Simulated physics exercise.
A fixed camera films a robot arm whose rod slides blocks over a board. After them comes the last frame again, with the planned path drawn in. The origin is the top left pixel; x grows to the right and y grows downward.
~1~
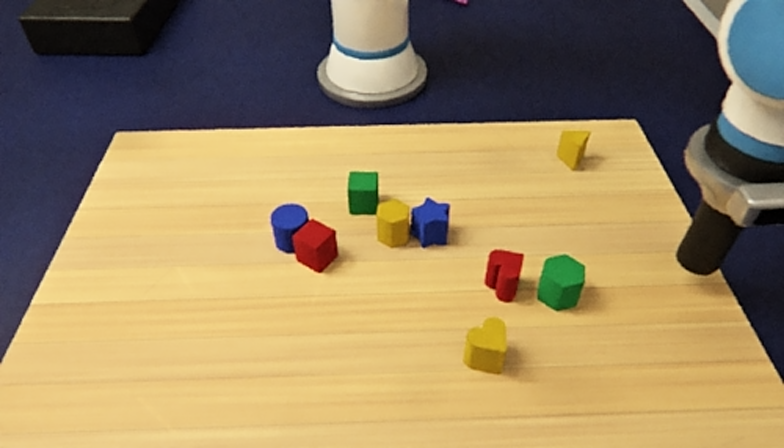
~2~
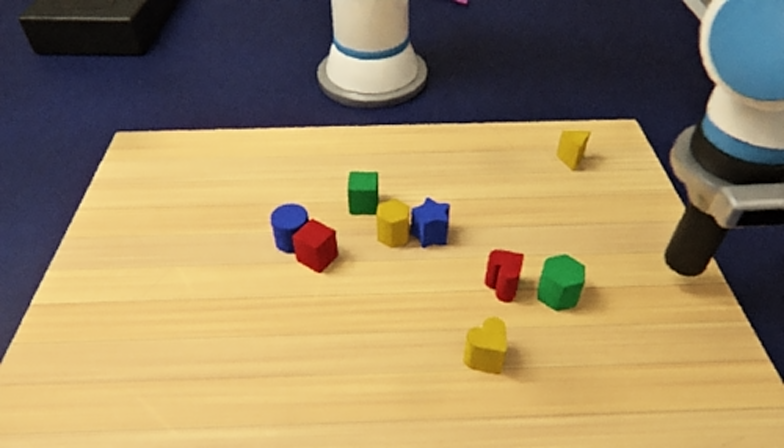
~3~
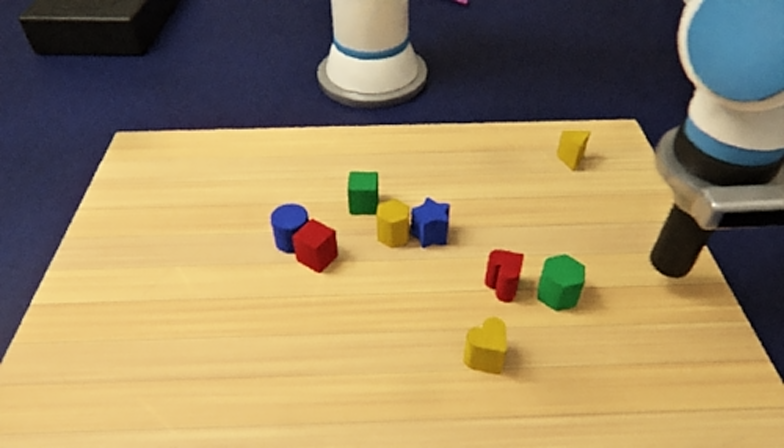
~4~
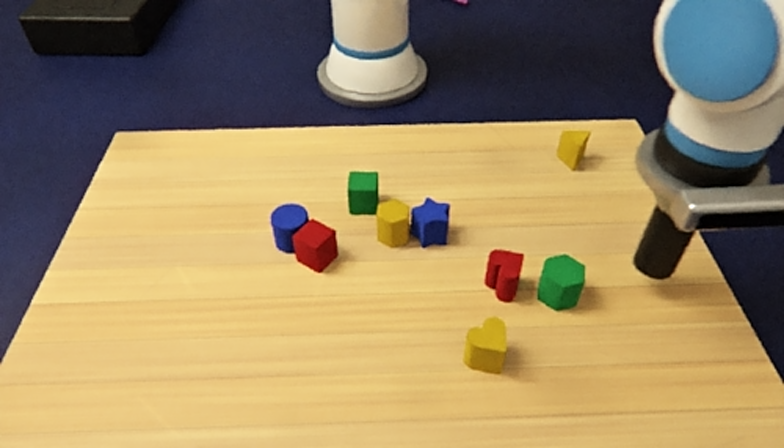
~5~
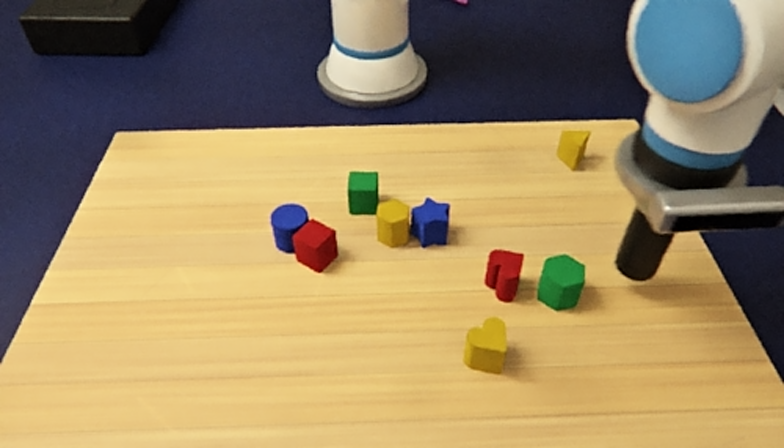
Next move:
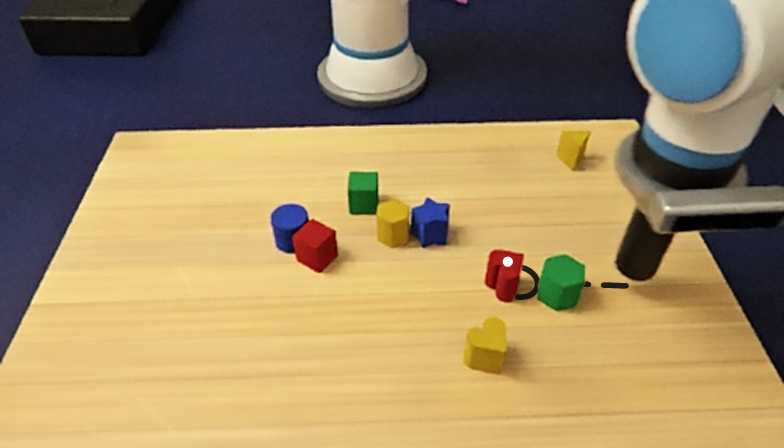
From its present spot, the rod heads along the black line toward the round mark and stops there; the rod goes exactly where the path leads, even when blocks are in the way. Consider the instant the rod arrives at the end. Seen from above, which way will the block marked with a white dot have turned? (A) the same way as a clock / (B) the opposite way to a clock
Letter A.
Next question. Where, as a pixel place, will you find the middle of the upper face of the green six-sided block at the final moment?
The centre of its top face lies at (509, 284).
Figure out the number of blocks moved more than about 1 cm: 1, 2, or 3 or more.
Counting only shifts above 1 cm, I get two blocks.
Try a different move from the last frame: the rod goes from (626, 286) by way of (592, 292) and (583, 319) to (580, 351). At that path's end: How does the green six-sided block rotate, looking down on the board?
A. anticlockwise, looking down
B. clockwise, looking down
I choose B.
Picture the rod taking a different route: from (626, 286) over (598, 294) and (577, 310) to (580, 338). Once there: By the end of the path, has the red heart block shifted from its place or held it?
The red heart block will stay where it stands.
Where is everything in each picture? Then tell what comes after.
The first picture shows lower end of the rod (696, 262), tops of blocks, yellow heart block (490, 334), red heart block (508, 262), green six-sided block (565, 269).
The second picture shows rod (684, 263), blocks as before.
The third picture shows rod (669, 264), blocks as before.
The fourth picture shows rod (653, 266), blocks as before.
The fifth picture shows rod (635, 267), yellow heart block (490, 334), red heart block (508, 262), green six-sided block (565, 269).
The drawn path runs in a line from (626, 286) to (518, 281); the dot is on the red heart block.
What follows on the original path. Halfway along, rod (578, 265); green six-sided block (544, 273), turned 15° anticlockwise.
At the end, rod (522, 263); yellow heart block not moved; red heart block (485, 261), turned 30° clockwise; green six-sided block (509, 284), turned 85° anticlockwise.
